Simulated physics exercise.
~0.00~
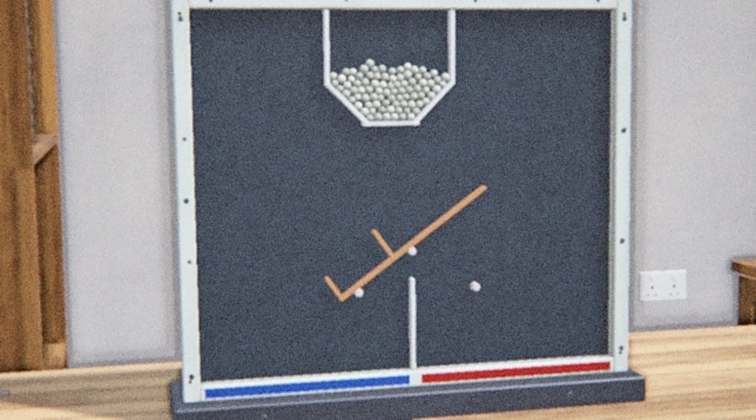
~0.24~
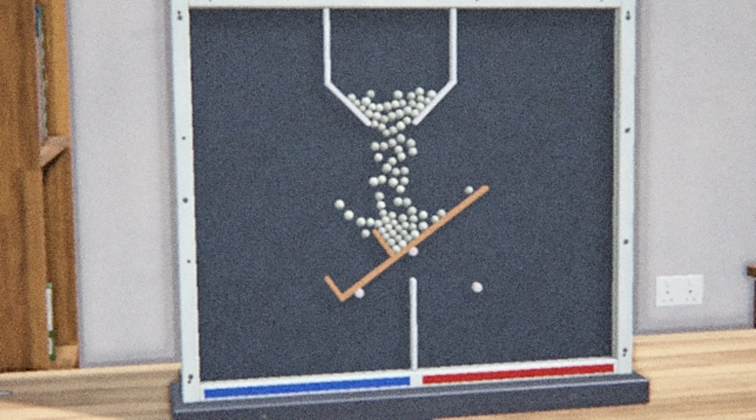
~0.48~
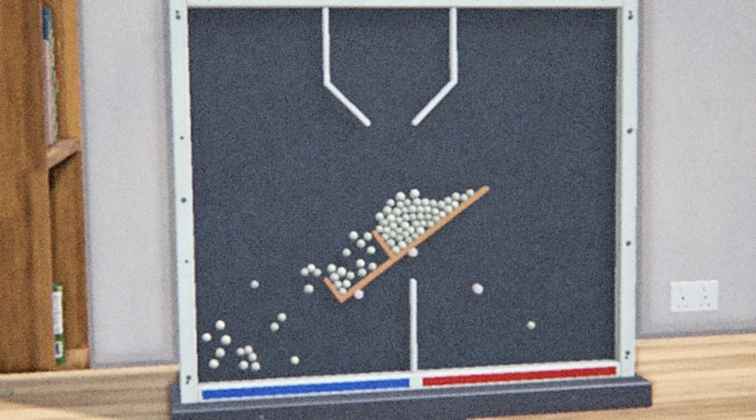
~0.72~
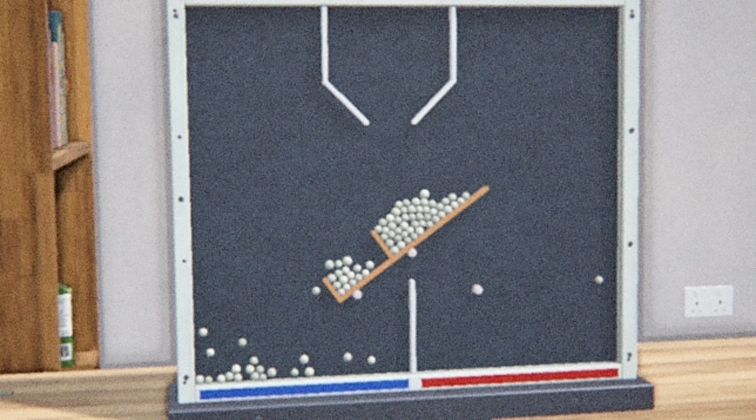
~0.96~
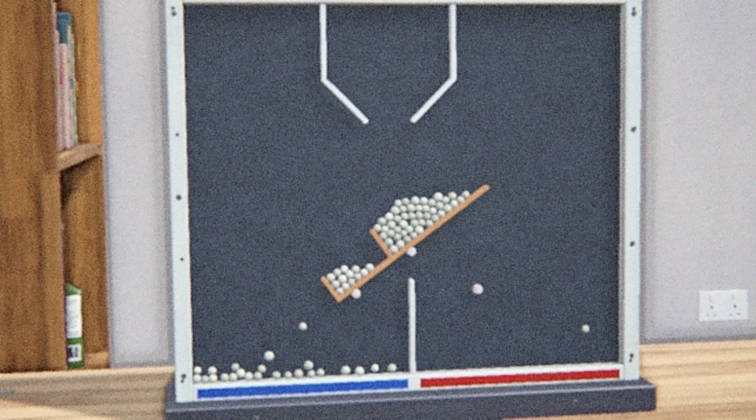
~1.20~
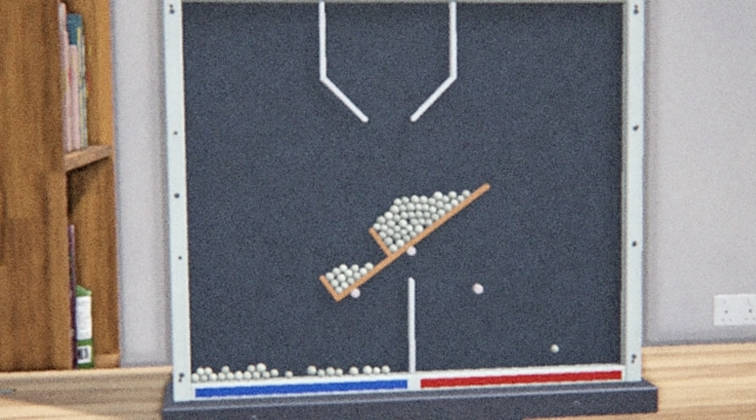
Small white balls poured from a hopper onto a tilted orange tray, where most piled up behind its two stops while others spilled off the left end, spreading thinly over the blue bin as one last ball dropped toward the red side.
